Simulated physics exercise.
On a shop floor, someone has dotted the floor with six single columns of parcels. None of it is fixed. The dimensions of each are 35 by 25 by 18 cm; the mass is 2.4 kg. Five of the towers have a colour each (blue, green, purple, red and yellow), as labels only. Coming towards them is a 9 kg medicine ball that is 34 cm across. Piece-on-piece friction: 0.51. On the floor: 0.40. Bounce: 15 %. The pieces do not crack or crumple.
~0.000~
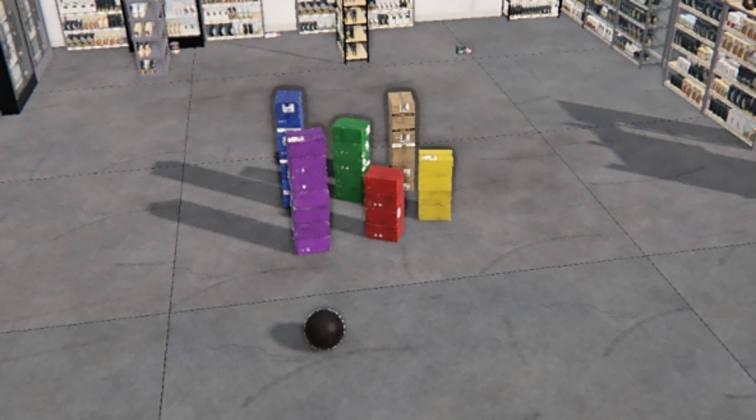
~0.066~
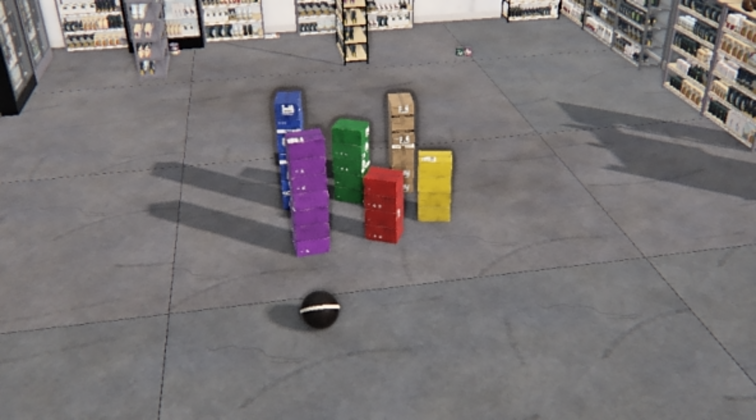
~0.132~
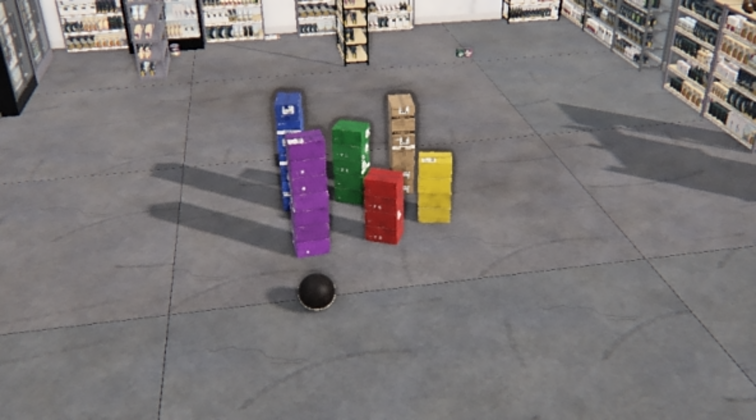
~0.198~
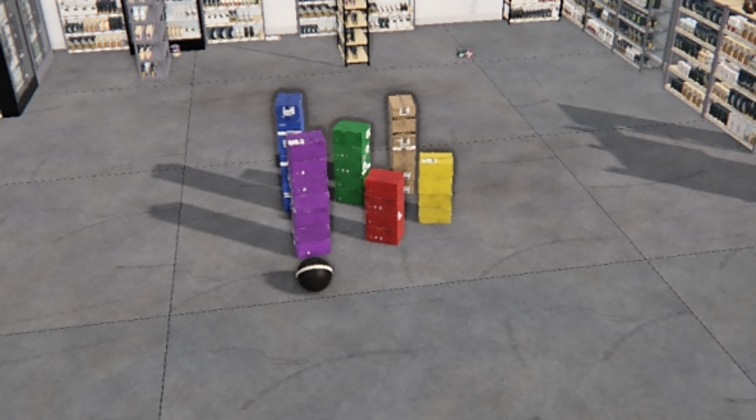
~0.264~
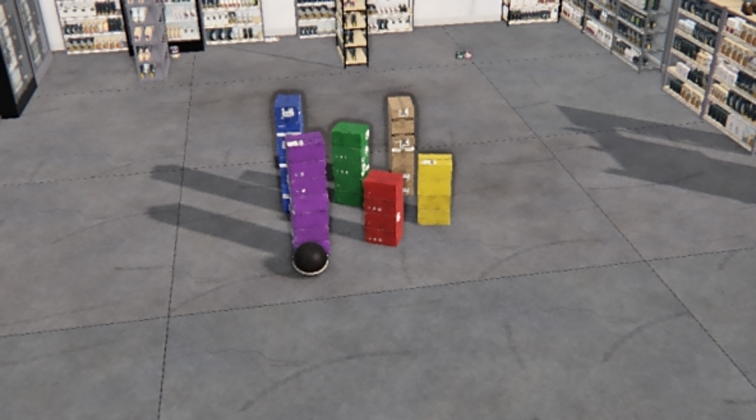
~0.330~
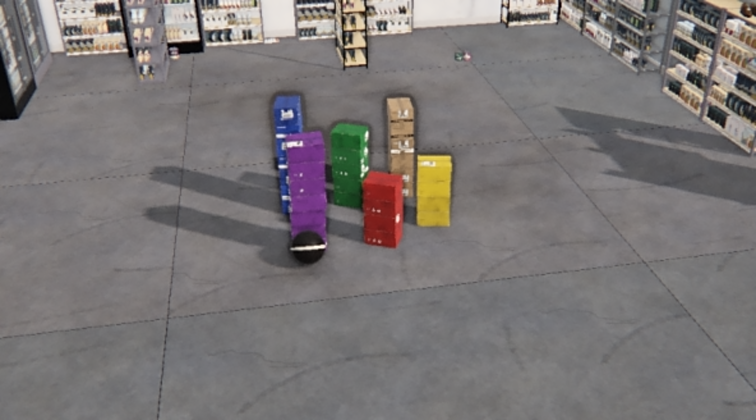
Six stacks of boxes stand grouped on a grey shop floor lined with stocked shelves, seen from above and in front. Purple is nearest on the left with blue behind it, green and tan stand further back, and red and yellow are to the right. A black ball with a pale stripe rolls away from the viewer into the purple stack's base, which shifts slightly as the stack leans a little.
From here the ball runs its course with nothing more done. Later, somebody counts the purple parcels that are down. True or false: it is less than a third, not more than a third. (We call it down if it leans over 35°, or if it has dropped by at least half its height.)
False, it is more than a third.
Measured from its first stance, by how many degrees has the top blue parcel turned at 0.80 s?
0°.
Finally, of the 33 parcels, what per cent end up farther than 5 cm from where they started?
25 %.
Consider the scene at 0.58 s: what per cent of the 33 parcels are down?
It's 15 percent at that point.
After 0.42 s, ball still moving; none of the 7 purple parcels down (0 of 33 in all colours); top purple parcel 15° from how it stood.
After 0.58 s, ball still moving; 5 of the 7 purple parcels down (5 of 33 in all colours); top purple parcel 40° from how it stood, 18 cm lower.
After 0.80 s, ball still moving; 5 of the 7 purple parcels down (5 of 33 in all colours); top purple parcel on its side; top blue parcel 30 mm from its place.
After 1.20 s, ball still moving; 5 of the 7 purple parcels down (5 of 33 in all colours); top purple parcel upside down; top blue parcel 36 mm from its place.
In the end (2.0 s), ball at rest; 5 of the 7 purple parcels down (5 of 33 in all colours); top purple parcel upside down; top blue parcel 36 mm from its place. That is 71 per cent. From the last view, middles, top purple parcel near (290, 301), top blue parcel near (287, 109).
